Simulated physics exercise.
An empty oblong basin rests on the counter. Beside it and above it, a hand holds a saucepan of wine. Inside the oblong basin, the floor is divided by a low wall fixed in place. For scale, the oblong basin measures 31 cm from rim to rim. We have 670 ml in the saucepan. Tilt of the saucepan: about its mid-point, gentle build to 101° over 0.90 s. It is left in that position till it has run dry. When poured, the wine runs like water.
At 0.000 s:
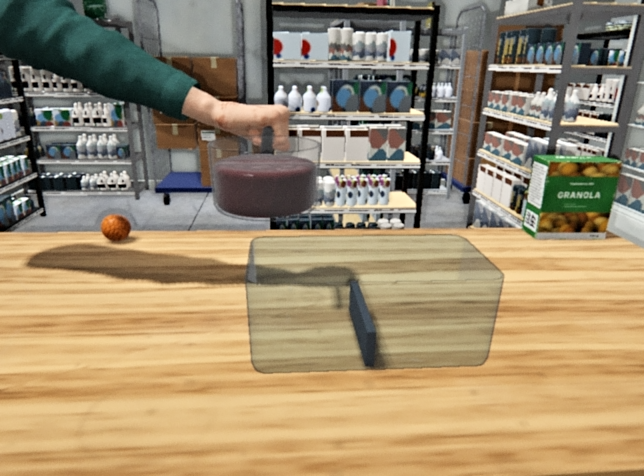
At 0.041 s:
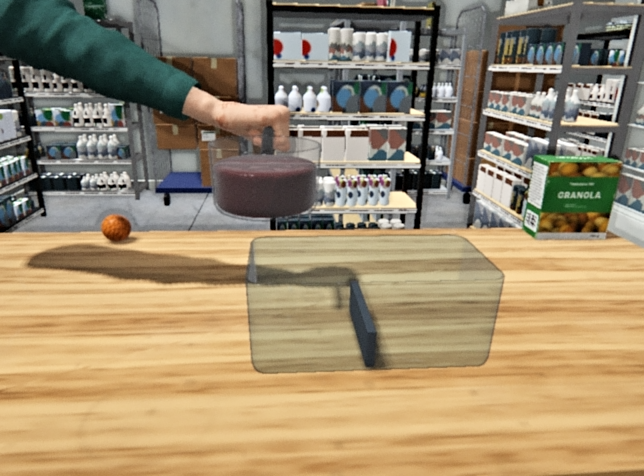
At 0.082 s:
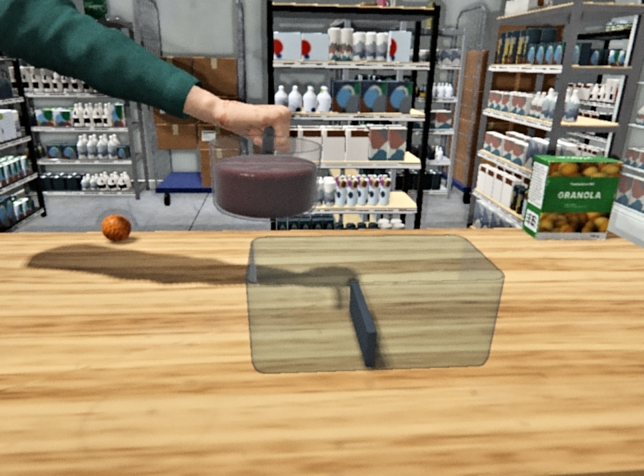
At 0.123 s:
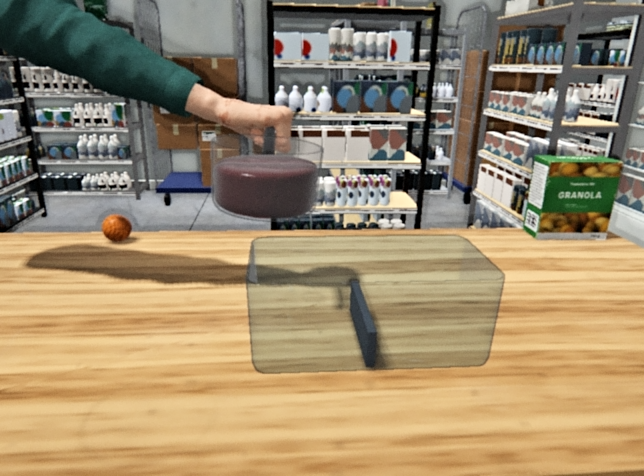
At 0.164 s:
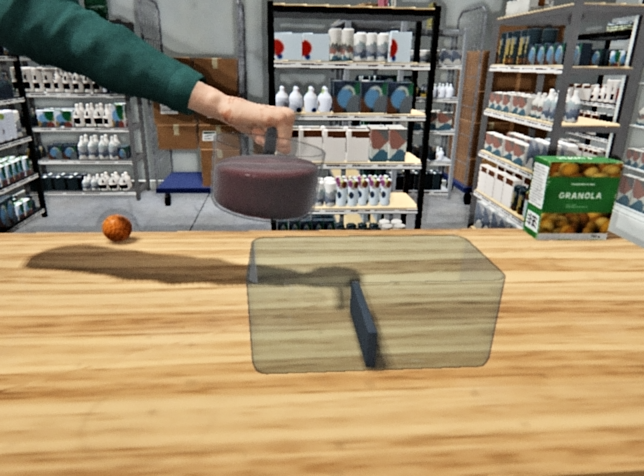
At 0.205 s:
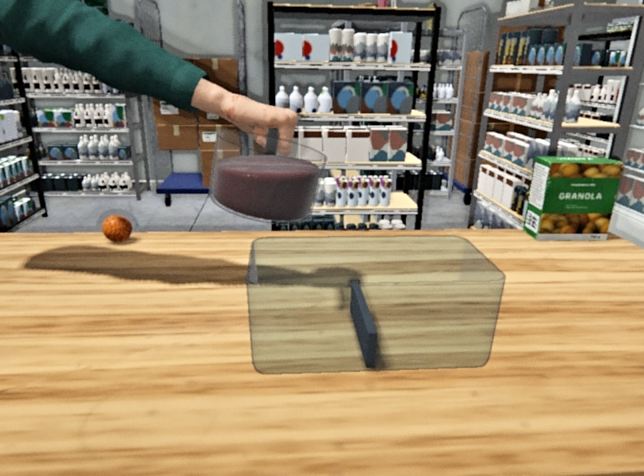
In a storeroom lined with stocked shelves, a green-sleeved hand holds a clear pan of dark red liquid above a wooden counter, slowly tilting it slightly down to the right beside an empty transparent basin with a dark upright divider.
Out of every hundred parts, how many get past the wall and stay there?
About 41 out of 100.
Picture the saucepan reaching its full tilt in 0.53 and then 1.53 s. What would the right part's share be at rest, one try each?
In turn about 20 and 50 per cent.
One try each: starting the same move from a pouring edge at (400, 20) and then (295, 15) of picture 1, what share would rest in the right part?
80 in a hundred, followed by 45 in a hundred.
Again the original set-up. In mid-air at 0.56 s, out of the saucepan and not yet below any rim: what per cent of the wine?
Share: Roughly 26 per cent.
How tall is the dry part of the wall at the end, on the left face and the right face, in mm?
Close to 34 mm left and close to 40 mm right.
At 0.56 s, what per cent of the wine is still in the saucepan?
Portion remaining: Approx. 68 per cent.
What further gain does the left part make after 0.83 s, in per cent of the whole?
I'd say near 24 percent.
By 0.56 s the tilt is 70° and 69 per cent is still to pour, 5 is left of the wall and 1 right of it.
By 0.83 s the tilt is 99° and 16 per cent is still to pour, 34 is left of the wall and 40 right of it.
By 1.10 s the tilt is 101° and 2 per cent is still to pour, 56 is left of the wall and 40 right of it.
By 1.40 s the tilt is 101° and 0 per cent is still to pour, 59 is left of the wall and 41 right of it.
At rest 59 per cent lies left of the wall, 41 right of it and 0 outside.
